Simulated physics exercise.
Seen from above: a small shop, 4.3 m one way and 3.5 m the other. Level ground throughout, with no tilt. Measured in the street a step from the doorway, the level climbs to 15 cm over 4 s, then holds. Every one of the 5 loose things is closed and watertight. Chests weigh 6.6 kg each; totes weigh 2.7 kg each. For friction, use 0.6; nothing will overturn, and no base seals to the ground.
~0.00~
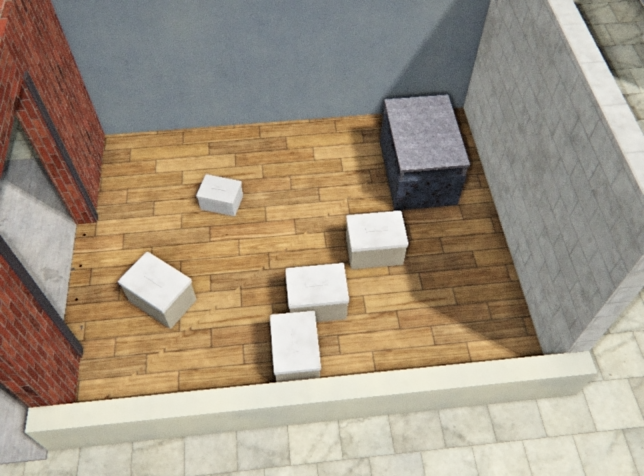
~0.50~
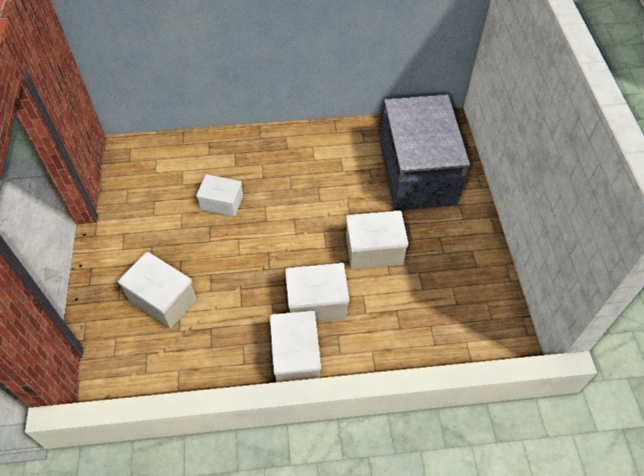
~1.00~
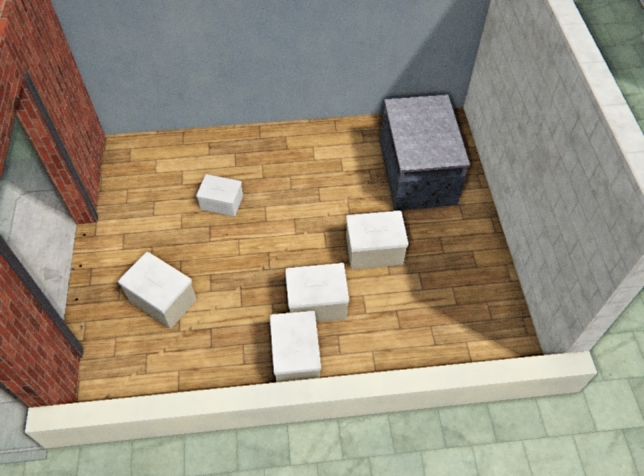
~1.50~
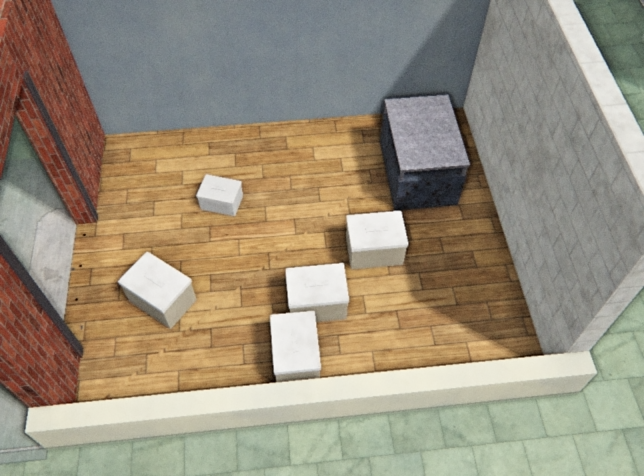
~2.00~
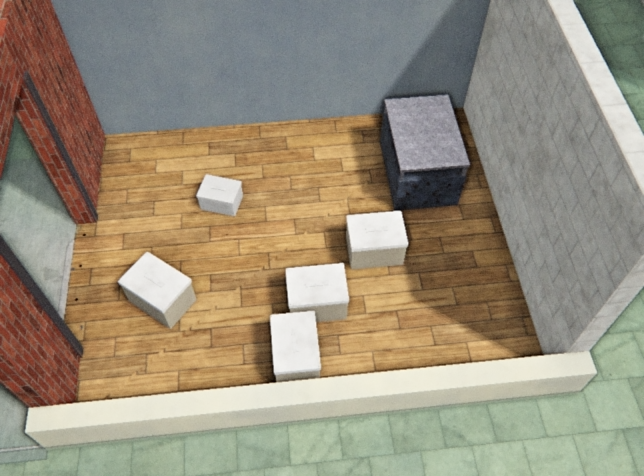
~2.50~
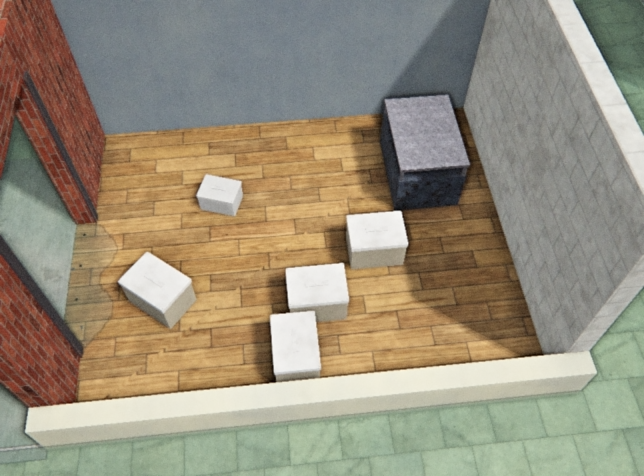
Outside a small wood-floored room, greenish water covers the paving, then seeps through the doorway.
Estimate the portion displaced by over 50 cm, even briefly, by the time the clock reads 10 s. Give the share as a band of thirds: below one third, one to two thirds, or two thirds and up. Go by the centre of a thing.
My guess is it lands in the top band.
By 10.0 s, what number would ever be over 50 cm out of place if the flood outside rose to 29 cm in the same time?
5.
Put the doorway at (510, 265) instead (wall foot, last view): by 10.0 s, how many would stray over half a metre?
5.
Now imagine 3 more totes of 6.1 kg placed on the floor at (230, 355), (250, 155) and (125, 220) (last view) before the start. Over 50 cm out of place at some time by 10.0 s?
So, in the order asked, it's too far, not far enough and not far enough.
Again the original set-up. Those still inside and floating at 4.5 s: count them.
At that time, 0.
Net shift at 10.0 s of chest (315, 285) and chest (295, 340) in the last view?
Net displacement, in order: 200 cm; 200 cm.
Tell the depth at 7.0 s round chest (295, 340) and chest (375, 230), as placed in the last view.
Close to 4 and 4 centimetres.
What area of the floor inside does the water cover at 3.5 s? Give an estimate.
Wet: Near 1.5 m2.
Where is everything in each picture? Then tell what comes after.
A chest at (154, 280) rests on the ground; a chest at (377, 230) rests on the ground; water covers 0.0 m2; 0 of 5 have shifted, in the first frame.
A chest at (154, 280) rests on the ground; a chest at (377, 230), on the bottom; 0.0 m2 under water; 0 of 5 have shifted, in the second frame.
A chest at (154, 280) rests on the ground; a chest at (377, 230) rests on the ground; water covers 0.0 m2; 0 of 5 have shifted, in the third frame.
A chest at (154, 280) rests on the ground; a chest at (377, 230), on the bottom; water covers 0.0 m2; 0 of 5 have shifted, in the fourth frame.
A chest at (154, 280), on the bottom; a chest at (377, 230), on the bottom; water covers 0.0 m2; 0 of 5 have shifted, in the fifth frame.
A chest at (154, 280), on the bottom; a chest at (377, 230), on the bottom; water covers 0.2 m2; 0 of 5 have shifted, in the sixth frame.
After 3.5 s 0 of 5 are over 50 cm from their spots; 0 afloat.
After 4.5 s 1 of 5 are over 50 cm from their spots; 0 afloat.
After 7.0 s 4 of 5 are over 50 cm from their spots; 4 afloat.
After 10.0 s 5 of 5 are over 50 cm from their spots, and 5 have been at some point; 5 afloat.
